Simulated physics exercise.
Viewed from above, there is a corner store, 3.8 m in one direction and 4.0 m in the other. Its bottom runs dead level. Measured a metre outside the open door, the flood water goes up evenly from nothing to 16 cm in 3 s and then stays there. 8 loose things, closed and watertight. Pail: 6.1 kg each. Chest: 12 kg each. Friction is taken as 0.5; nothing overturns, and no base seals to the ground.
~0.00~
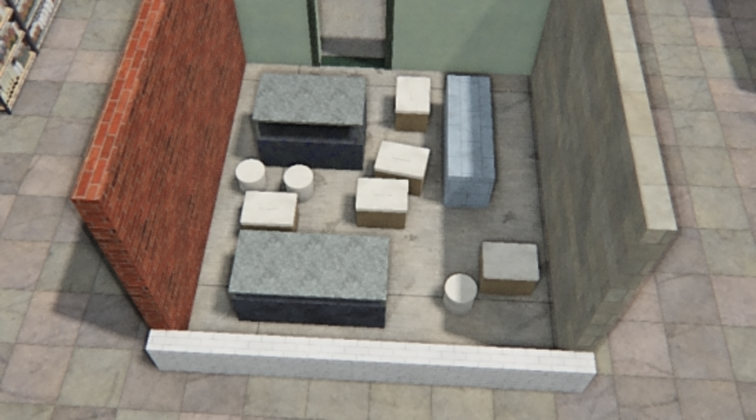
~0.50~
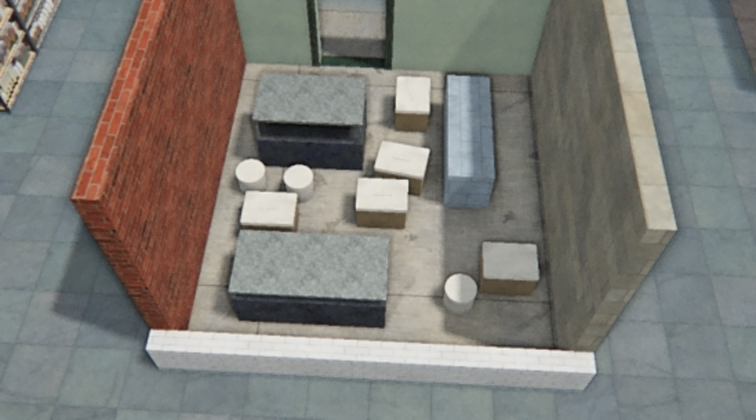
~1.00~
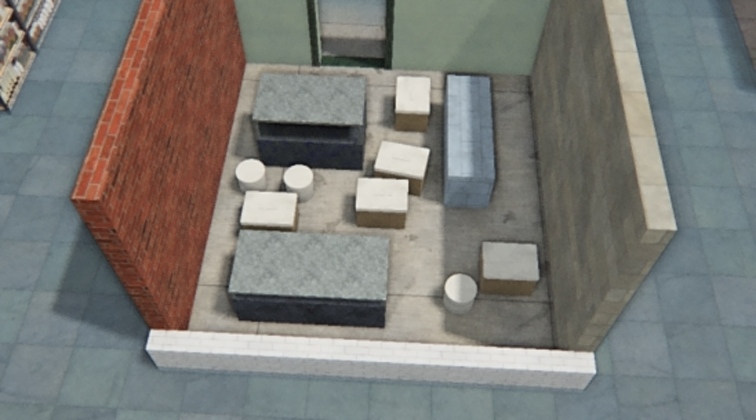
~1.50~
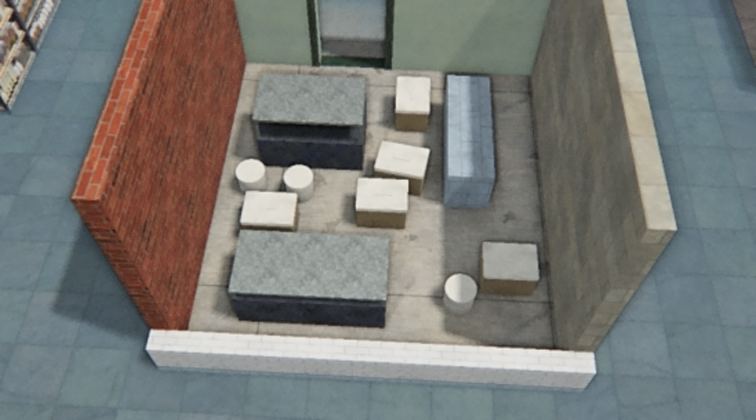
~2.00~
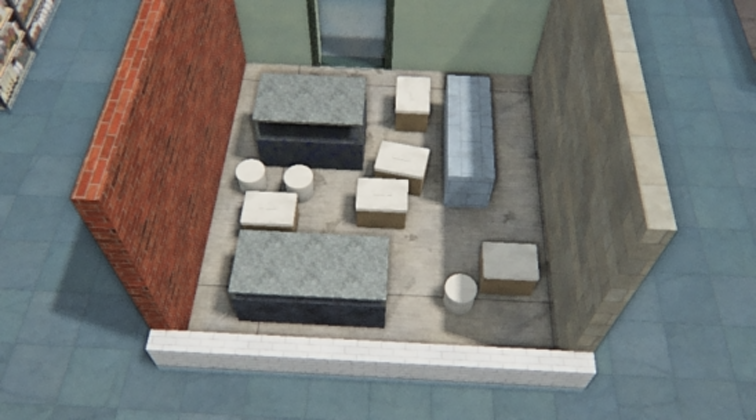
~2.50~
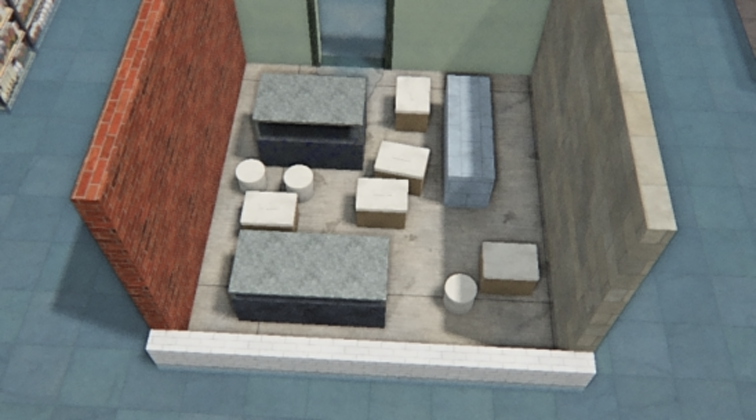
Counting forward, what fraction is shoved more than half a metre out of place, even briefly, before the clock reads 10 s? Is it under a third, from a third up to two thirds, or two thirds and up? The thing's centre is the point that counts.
I would say under a third.
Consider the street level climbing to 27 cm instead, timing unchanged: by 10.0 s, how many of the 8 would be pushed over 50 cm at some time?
In that case 5 of them.
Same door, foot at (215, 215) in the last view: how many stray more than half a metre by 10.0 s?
The count would be 4.
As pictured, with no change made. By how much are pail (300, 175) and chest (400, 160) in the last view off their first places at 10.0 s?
Net displacement, in order: 0 cm; 60 cm.
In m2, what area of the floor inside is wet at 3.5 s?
That flooded area is roughly 2.0 m2.
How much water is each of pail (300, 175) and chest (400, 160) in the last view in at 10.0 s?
First about 5 cm, second about 5 cm.
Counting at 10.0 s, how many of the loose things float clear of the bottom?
The number is 1.
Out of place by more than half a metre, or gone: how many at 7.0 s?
Result: 0.
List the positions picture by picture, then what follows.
In the first picture, a pail at (298, 177), on the bottom; a chest at (382, 194), on the bottom; water covers 0.0 m2; 0 of 8 have shifted.
In the second picture, a pail at (298, 177), on the bottom; a chest at (382, 194) rests on the ground; water covers 0.0 m2; 0 of 8 have shifted.
In the third picture, a pail at (298, 177), on the bottom; a chest at (382, 194), on the bottom; 0.0 m2 under water; 0 of 8 have shifted.
In the fourth picture, a pail at (298, 177) rests on the ground; a chest at (382, 194) rests on the ground; water covers 0.0 m2; 0 of 8 have shifted.
In the fifth picture, a pail at (298, 177) rests on the ground; a chest at (382, 194) rests on the ground; water covers 0.0 m2; 0 of 8 have shifted.
In the sixth picture, a pail at (298, 177), on the bottom; a chest at (382, 194) rests on the ground; water covers 0.4 m2; 0 of 8 have shifted.
After 3.5 s 0 of 8 are over 50 cm from their spots; 0 afloat.
After 4.5 s 0 of 8 are over 50 cm from their spots; 0 afloat.
After 7.0 s 0 of 8 are over 50 cm from their spots; 0 afloat.
After 10.0 s 1 of 8 are over 50 cm from their spots, and 1 have been at some point; 1 afloat.
